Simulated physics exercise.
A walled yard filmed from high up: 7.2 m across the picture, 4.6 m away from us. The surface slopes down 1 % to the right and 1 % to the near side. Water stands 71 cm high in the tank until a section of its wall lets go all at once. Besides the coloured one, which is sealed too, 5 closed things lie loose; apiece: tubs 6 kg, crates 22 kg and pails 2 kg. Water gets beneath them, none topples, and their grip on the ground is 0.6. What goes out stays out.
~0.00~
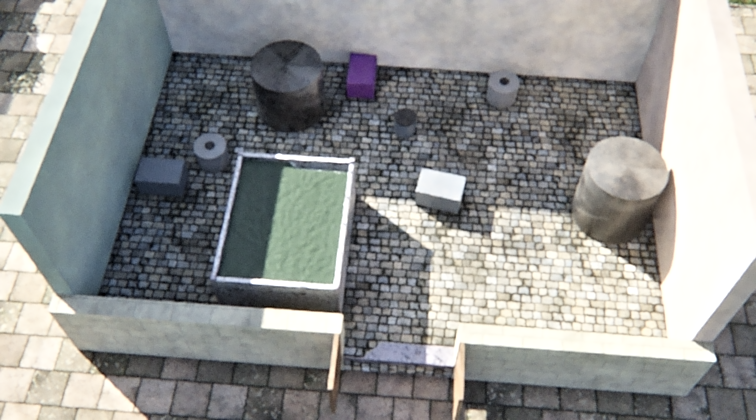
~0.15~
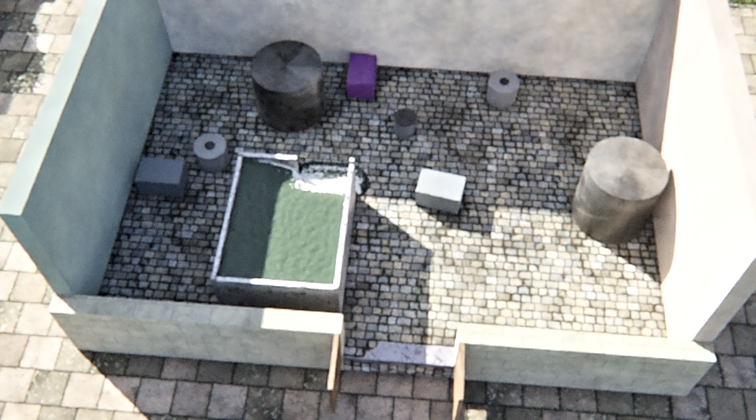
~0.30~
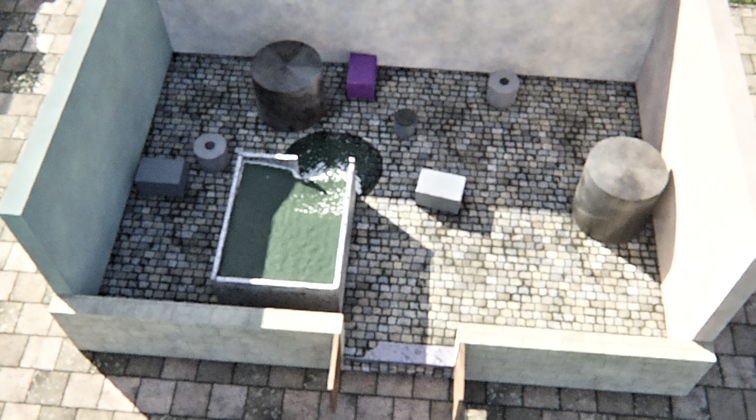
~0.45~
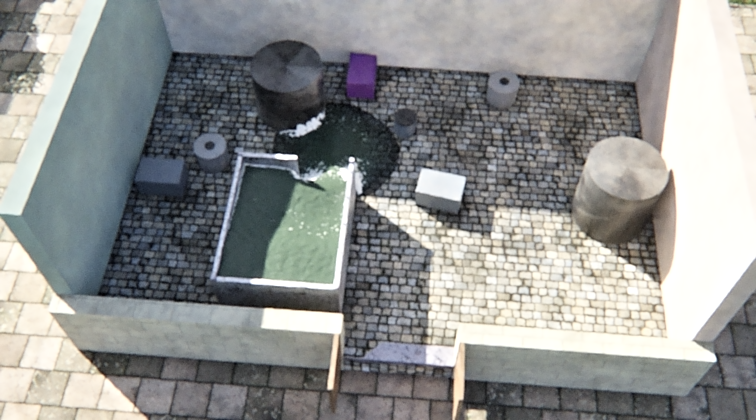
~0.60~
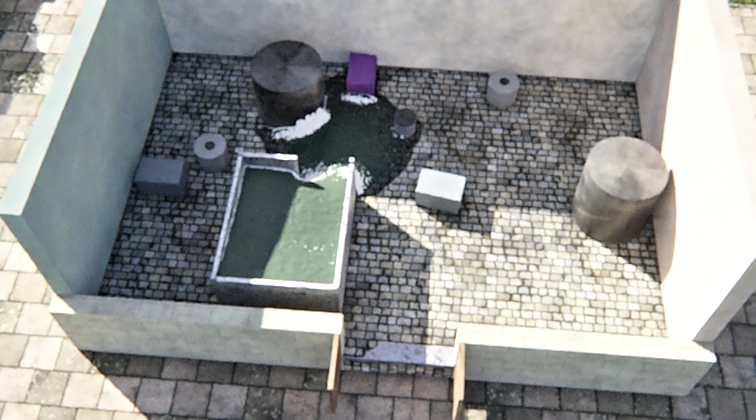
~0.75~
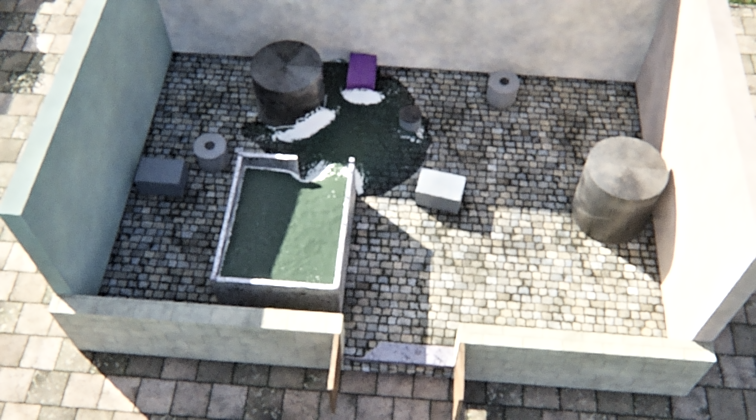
Dark green water breaks out over the far edge of a square tank in a walled, cobbled yard, seen from high above by a still camera. A purple crate and large grey cylinder stand behind the tank, with smaller grey objects, a whitish block and another large cylinder around them. The water spreads backward and rightward, foaming against the rear cylinder, then the purple crate, and surrounding a small dark pail.
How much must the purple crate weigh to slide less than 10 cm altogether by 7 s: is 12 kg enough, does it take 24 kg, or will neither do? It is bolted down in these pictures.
Verdict: Neither load is enough.
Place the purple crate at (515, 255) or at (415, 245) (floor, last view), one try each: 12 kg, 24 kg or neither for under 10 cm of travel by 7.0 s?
In that order: Either load holds; either load holds.
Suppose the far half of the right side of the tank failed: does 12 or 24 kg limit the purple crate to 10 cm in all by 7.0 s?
Then only the higher weight holds it.
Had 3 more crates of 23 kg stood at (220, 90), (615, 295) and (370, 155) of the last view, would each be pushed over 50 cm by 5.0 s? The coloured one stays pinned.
In that order: Short of it, short of it, over.
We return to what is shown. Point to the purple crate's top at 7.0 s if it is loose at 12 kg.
Around (551, 127).
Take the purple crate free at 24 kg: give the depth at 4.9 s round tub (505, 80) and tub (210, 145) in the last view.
Roughly 12 and 4 cm.
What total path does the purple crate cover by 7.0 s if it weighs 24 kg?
About 300 cm.
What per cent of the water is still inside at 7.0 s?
Some 100 per cent remains.
After 1.4 s the purple crate would be 19 cm from its start with 12 kg and 12 cm from its start with 24 kg; 14 cm of water round it then.
After 3.1 s the purple crate would be 169 cm from its start with 12 kg and 128 cm from its start with 24 kg; 13 cm of water round it then.
After 4.9 s the purple crate would be 348 cm from its start with 12 kg and 274 cm from its start with 24 kg; 8 cm of water round it then.
After 7.0 s the purple crate would be 290 cm from its start with 12 kg and 283 cm from its start with 24 kg; 10 cm of water round it then.
